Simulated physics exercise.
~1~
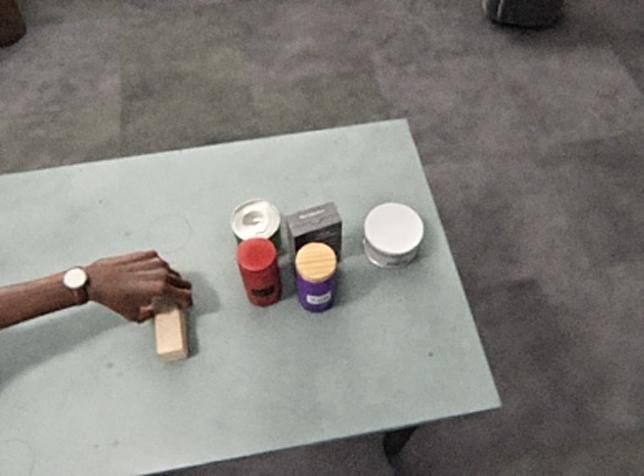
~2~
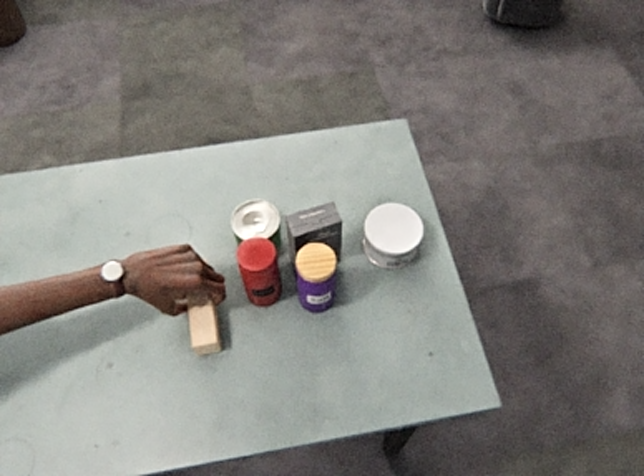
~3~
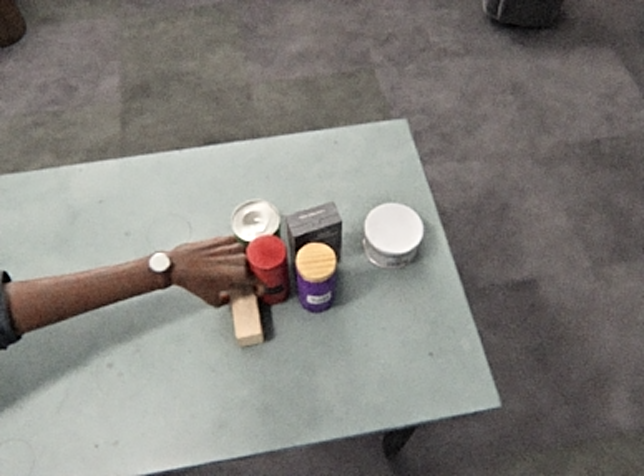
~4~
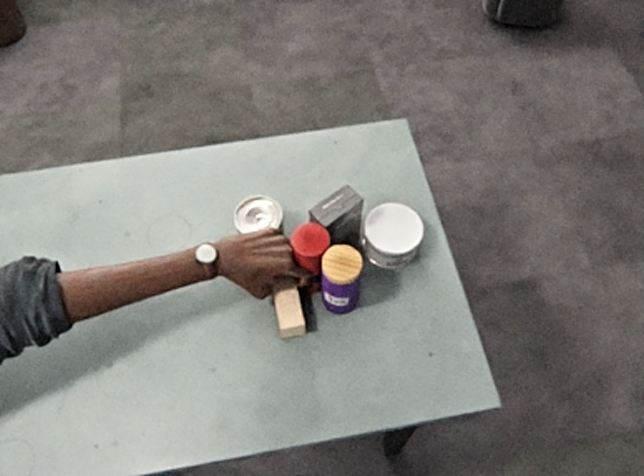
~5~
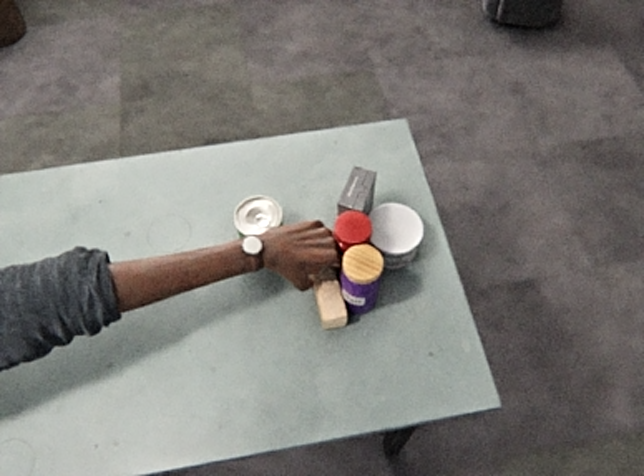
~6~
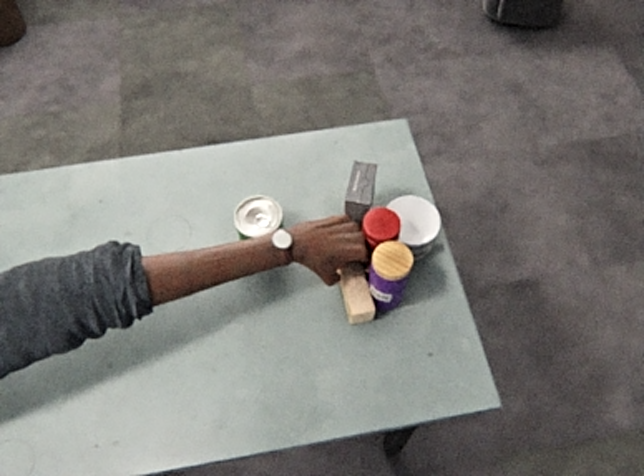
A hand sliding a wooden block rightward across a table, pushing red and purple jars, a grey packet and finally a white tub, all staying upright.
